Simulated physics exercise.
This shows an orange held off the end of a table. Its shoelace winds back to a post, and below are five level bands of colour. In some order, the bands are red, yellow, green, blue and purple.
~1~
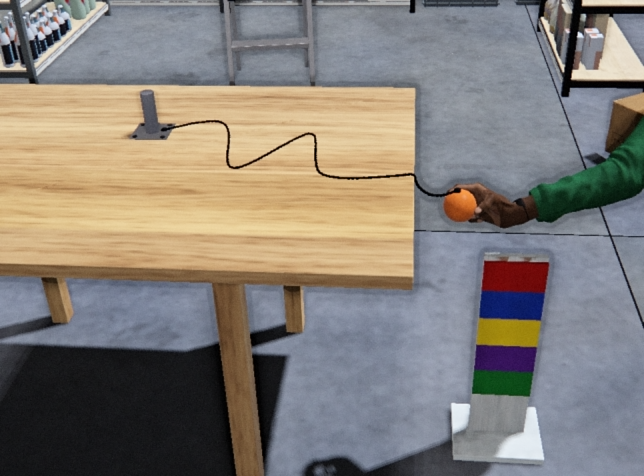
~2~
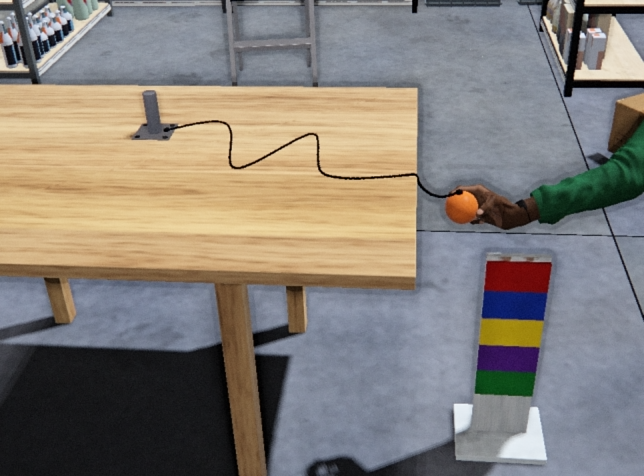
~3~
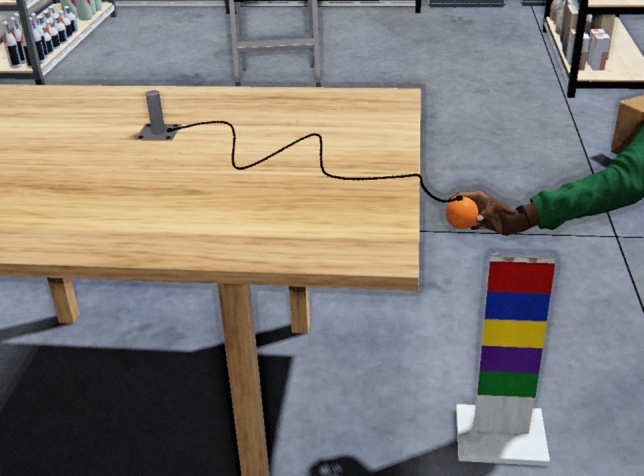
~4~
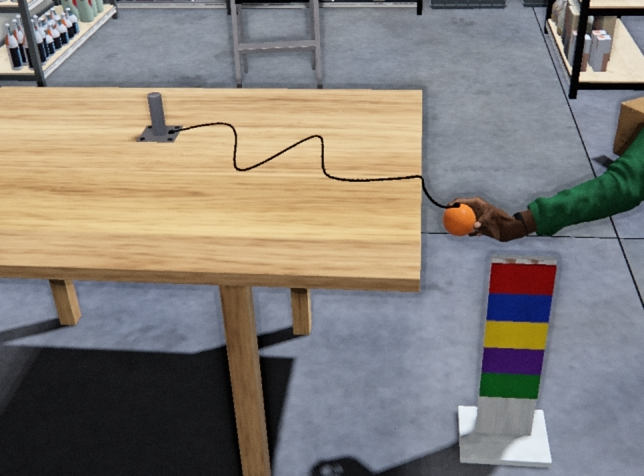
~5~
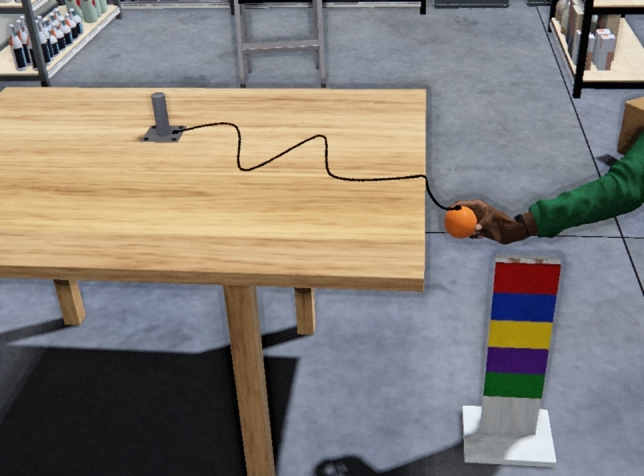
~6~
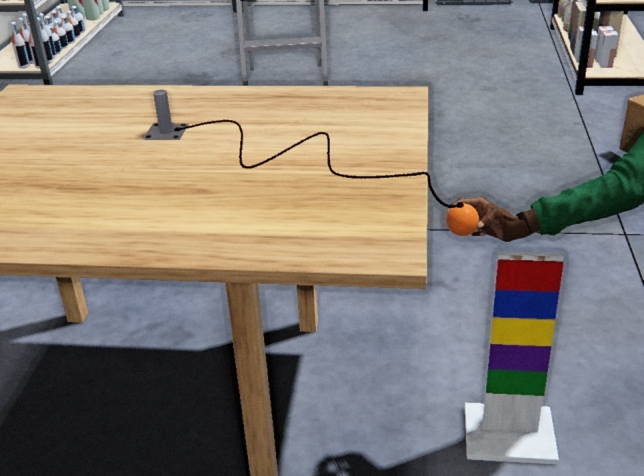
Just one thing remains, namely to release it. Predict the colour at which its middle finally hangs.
Prediction: Green.
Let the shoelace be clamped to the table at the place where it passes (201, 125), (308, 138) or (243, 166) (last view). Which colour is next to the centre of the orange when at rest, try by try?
In order: Green; blue; yellow.
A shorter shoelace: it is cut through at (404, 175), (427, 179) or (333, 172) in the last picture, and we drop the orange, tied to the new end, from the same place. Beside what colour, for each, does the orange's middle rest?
In the order given, it comes out as yellow; purple; red.
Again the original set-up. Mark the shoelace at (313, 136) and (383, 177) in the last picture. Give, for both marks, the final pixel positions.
The first finishes about (424, 162) and the second about (422, 289).
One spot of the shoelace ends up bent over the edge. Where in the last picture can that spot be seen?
Roughly (317, 135).
Early on, orange near (411, 349); level with purple.
Midway, orange near (425, 369); level with green.
Finally, orange near (418, 369); level with green. Its centre hangs level with the green band.
